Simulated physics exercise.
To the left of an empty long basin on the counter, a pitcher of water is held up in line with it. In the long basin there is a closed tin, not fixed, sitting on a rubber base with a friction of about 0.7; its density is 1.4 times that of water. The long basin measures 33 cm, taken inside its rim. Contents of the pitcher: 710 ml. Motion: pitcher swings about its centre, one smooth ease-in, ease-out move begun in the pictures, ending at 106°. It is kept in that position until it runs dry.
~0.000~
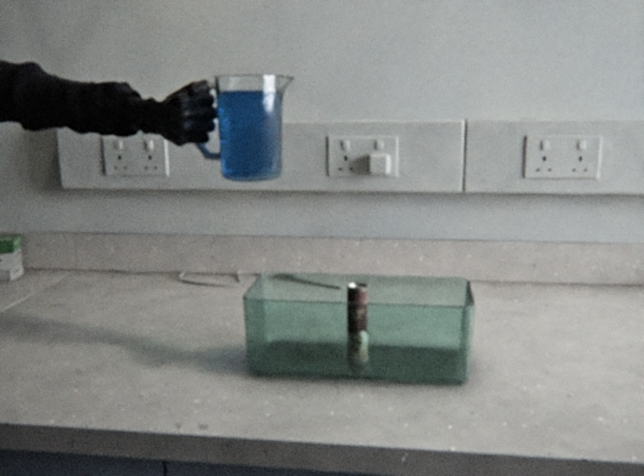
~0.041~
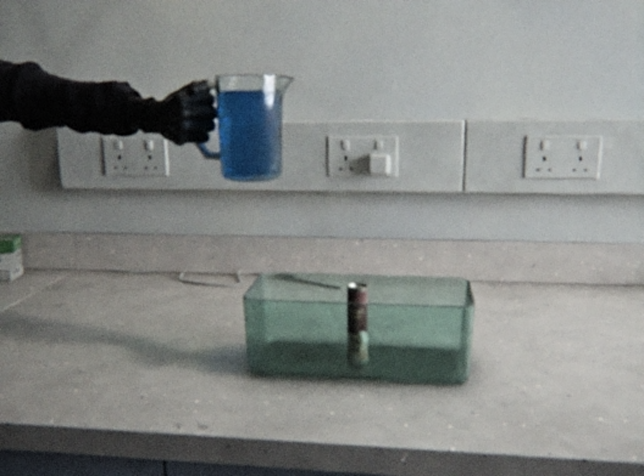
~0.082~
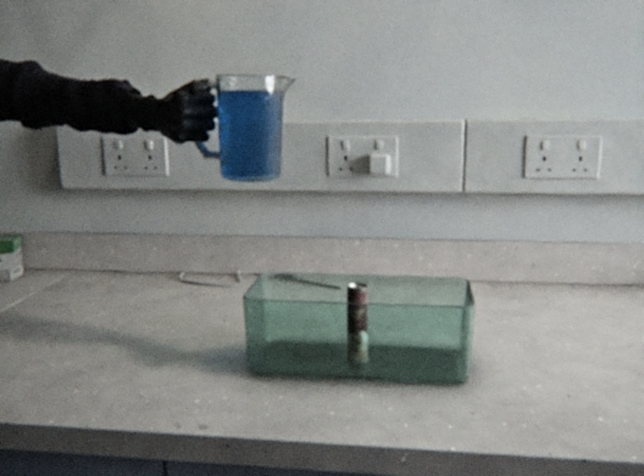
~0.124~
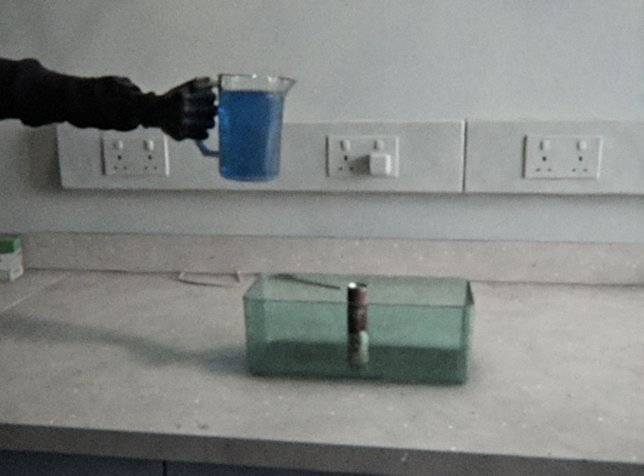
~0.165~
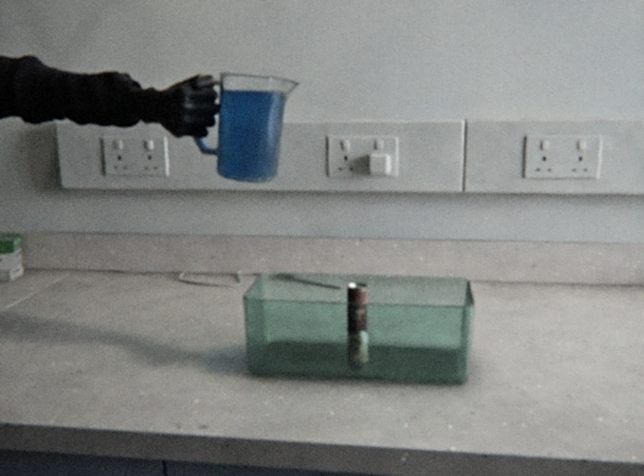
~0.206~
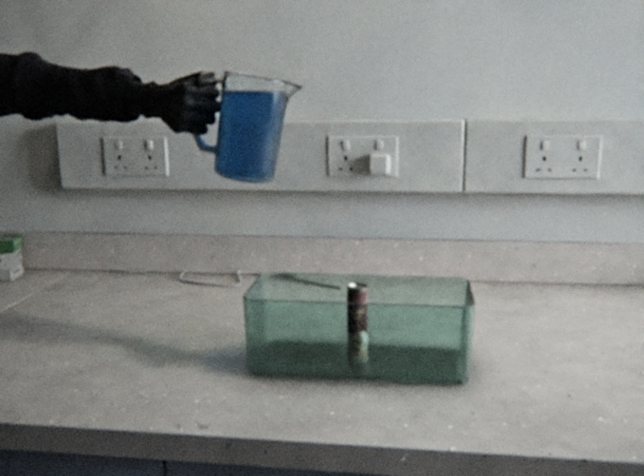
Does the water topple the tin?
Watch, it's going to keep its feet.
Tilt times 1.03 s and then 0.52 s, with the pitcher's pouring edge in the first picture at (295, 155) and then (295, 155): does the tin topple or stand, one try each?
The tin overturns the first time and overturns the second time.
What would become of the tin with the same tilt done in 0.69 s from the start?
Well, the tin simply holds firm.
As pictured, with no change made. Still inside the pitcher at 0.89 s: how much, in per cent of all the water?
About 40 per cent.
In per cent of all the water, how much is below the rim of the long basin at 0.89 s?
28 per cent or thereabouts.
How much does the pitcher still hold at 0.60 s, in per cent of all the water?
Portion remaining: Approx. 86 per cent.
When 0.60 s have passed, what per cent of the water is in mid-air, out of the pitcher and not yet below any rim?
Some 14 % is the figure.
Then, 0.60 s in, the tilt is 67° and 87 per cent is still to pour; the tin stands where it began.
Then, 0.89 s in, the tilt is 102° and 39 per cent is still to pour; the tin stands where it began.
Then, 1.20 s in, the tilt is 106° and 4 per cent is still to pour; the tin stands where it began.
Then, 1.53 s in, the tilt is 106° and 0 per cent is still to pour; the tin stands where it began.
Finally, the tin stands where it began.
